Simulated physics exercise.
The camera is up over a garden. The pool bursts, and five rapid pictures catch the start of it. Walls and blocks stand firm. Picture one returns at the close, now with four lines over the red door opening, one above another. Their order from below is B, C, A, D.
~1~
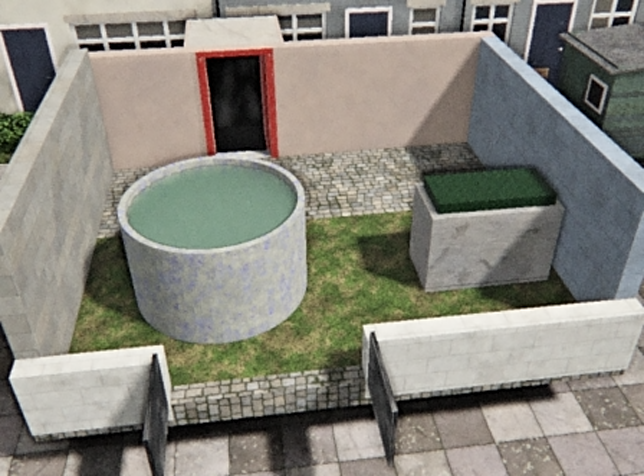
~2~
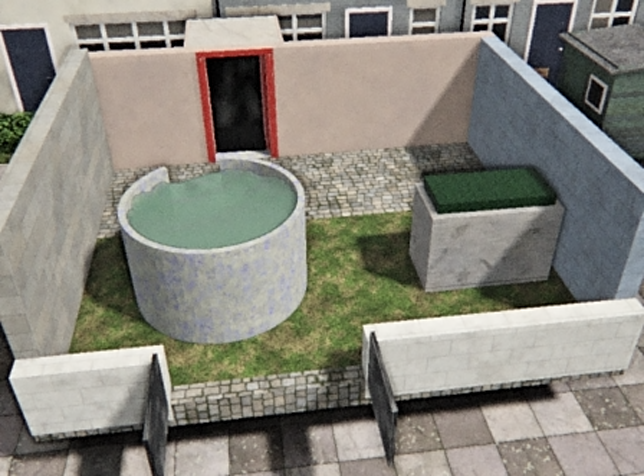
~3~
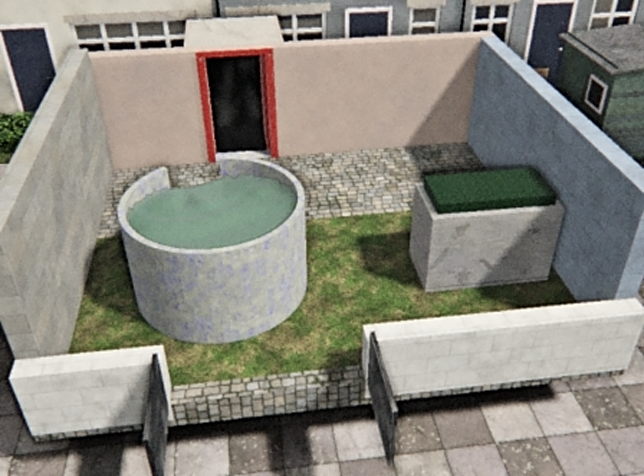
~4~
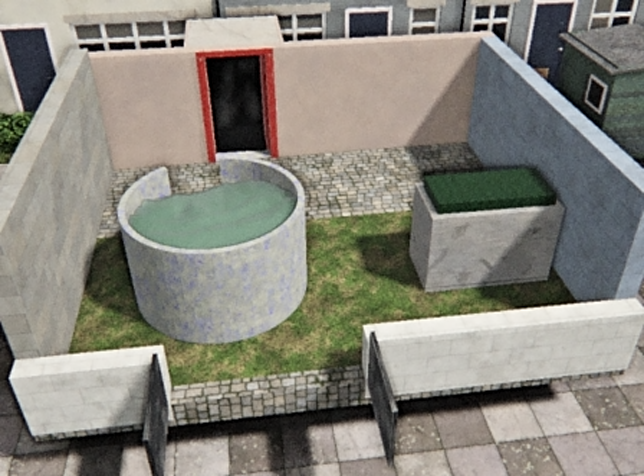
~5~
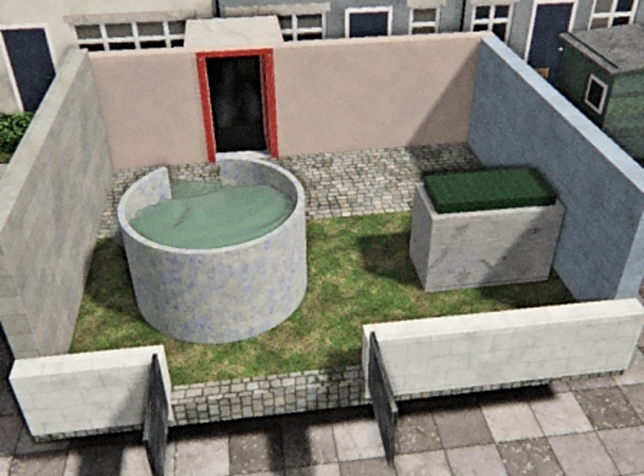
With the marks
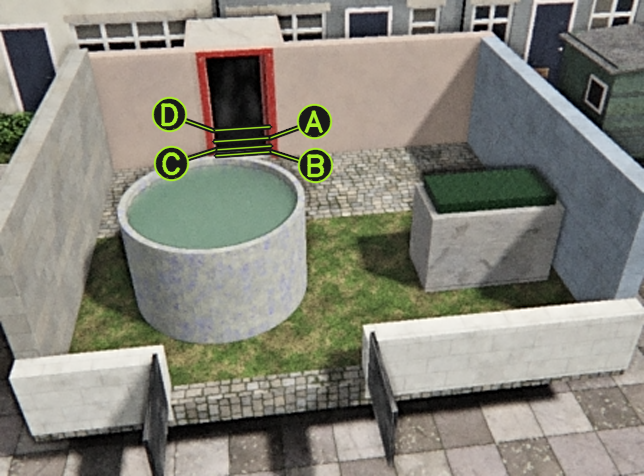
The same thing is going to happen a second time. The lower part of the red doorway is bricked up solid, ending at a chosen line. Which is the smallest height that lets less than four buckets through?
Take A.
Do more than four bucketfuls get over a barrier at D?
No, not at all.
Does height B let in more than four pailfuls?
Yes.
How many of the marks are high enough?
Two of the four.
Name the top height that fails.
The answer is C.
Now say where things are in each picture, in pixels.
In the first frame, water in the pool at rest, its middle at (213, 205); foot of the red doorway at (244, 160); open gate at (264, 331).
In the second frame, water covers 1 % of the ground, its front hidden from here.
In the third frame, water covers 3 % of the ground, its front hidden from here.
In the fourth frame, water covers 7 % of the ground, its front hidden from here.
In the fifth frame, water covers 12 % of the ground, its front hidden from here.
In lime, A at (242, 139); B at (243, 153); C at (243, 147); D at (241, 128); from the bottom up B, C, A, D.
With A, a bucket or two gets in.
With B, dozens of bucketfuls pour in.
With C, some 15 bucketfuls get in.
With D, nothing gets over.
